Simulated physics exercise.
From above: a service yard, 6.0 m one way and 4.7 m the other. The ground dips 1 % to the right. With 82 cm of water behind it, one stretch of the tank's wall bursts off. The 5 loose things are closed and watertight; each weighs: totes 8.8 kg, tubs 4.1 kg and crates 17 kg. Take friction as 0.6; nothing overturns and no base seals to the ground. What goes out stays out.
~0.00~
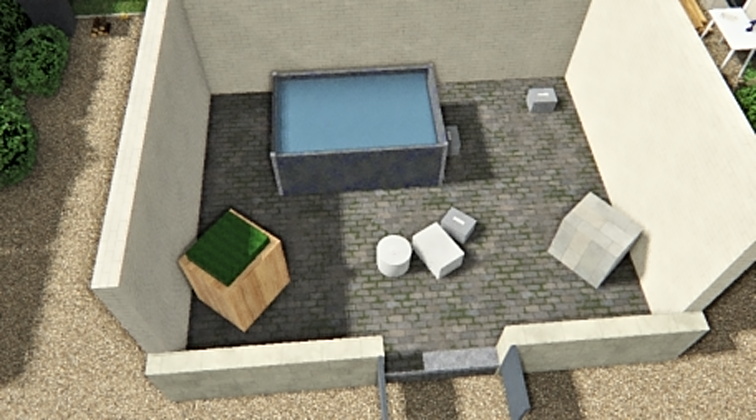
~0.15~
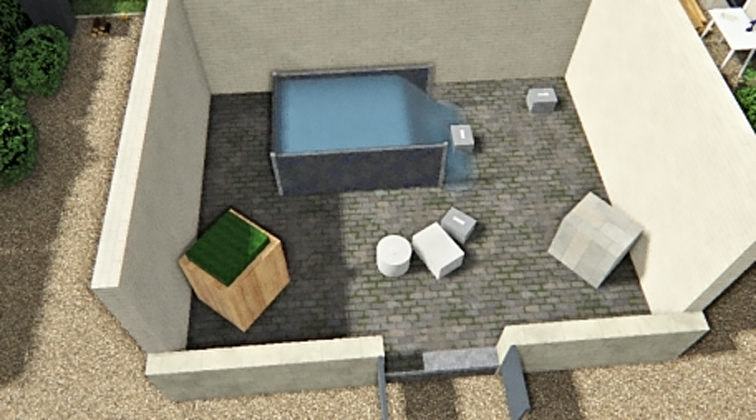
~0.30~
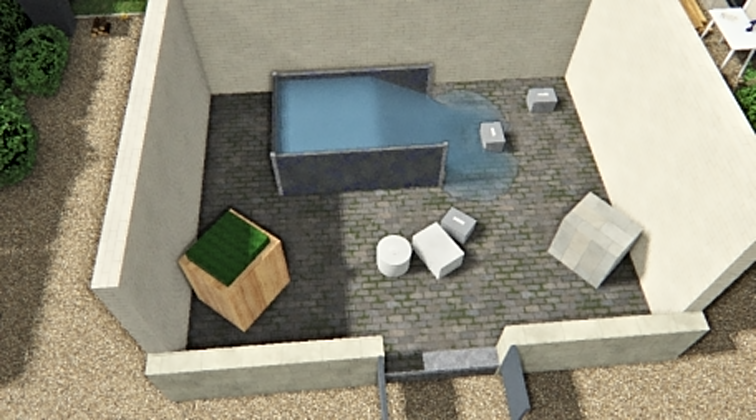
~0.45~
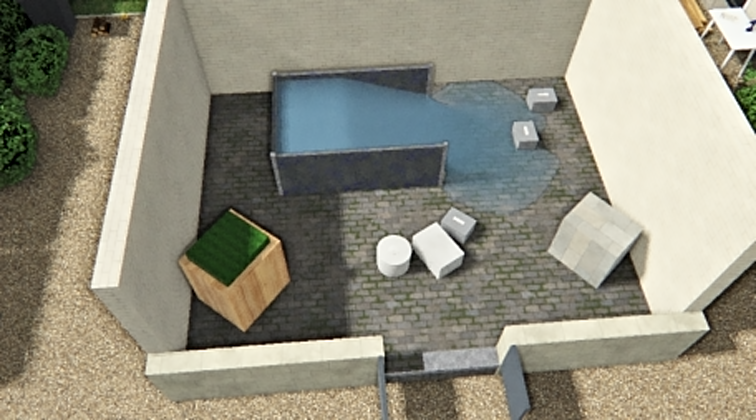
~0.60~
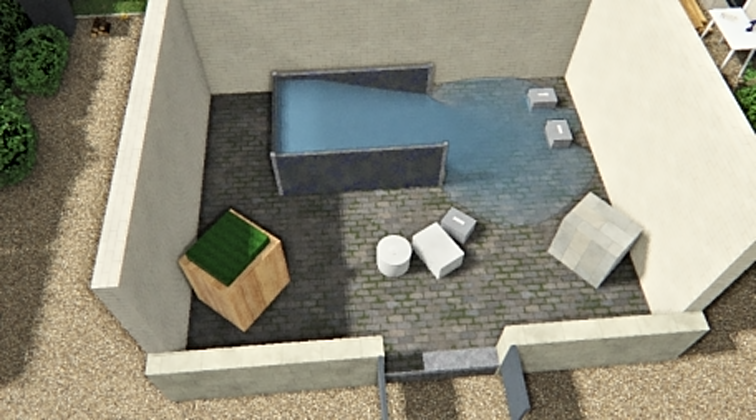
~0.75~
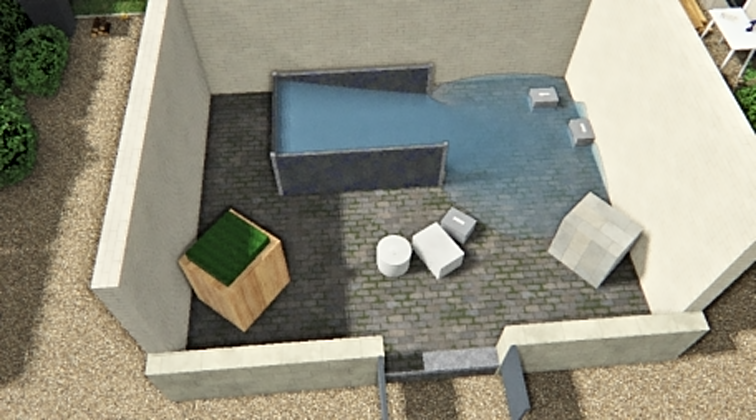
The clip shows a walled, paved yard seen from above, where water bursts through the right side of a raised tank and spreads rightward across the paving, carrying one small grey box along while the other objects stay put.
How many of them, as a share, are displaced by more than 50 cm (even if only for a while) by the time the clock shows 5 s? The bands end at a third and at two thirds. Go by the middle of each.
That comes to two thirds or above.
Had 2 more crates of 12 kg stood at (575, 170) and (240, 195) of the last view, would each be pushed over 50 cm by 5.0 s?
In that order: Past it, less.
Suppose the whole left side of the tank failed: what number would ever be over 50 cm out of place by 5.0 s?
Then 4.
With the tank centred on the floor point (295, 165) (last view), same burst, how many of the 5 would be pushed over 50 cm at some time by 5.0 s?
Then 4.
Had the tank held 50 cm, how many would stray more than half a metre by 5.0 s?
In that case 3 of them.
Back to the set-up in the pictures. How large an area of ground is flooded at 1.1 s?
Some 11.0 m2.
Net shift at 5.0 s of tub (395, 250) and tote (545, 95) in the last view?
In turn: 140 cm, 60 cm.
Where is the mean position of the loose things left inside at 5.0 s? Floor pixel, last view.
Around (405, 211).
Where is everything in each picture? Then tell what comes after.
A tote at (449, 136) rests on the ground; a tote at (543, 95), on the bottom; water covers 3.5 m2; 0 of 5 have shifted, in the first frame.
A tote at (462, 135), on the bottom, 21 cm from its start; a tote at (543, 95) rests on the ground; 4.5 m2 under water; 1 of 5 have shifted, in the second frame.
A tote at (493, 132) rests on the ground, 68 cm from its start; a tote at (543, 95), on the bottom; water covers 5.8 m2; 1 of 5 have shifted, in the third frame.
A tote at (526, 131), on the bottom, 120 cm from its start; a tote at (543, 95) rests on the ground; water covers 7.5 m2; 1 of 5 have shifted, in the fourth frame.
A tote at (560, 130), on the bottom, 173 cm from its start; a tote at (543, 95) rests on the ground; 9.3 m2 under water; 1 of 5 have shifted, in the fifth frame.
A tote at (583, 128) rests on the ground, 210 cm from its start; a tote at (544, 95) rests on the ground; 10.5 m2 under water; 1 of 5 have shifted, in the sixth frame.
After 1.1 s 1 of 5 are over 50 cm from their spots; 2 afloat.
After 2.2 s 1 of 5 are over 50 cm from their spots; 2 afloat.
After 3.5 s 2 of 5 are over 50 cm from their spots; 2 afloat.
After 5.0 s 5 of 5 are over 50 cm from their spots, and 5 have been at some point; 3 afloat.
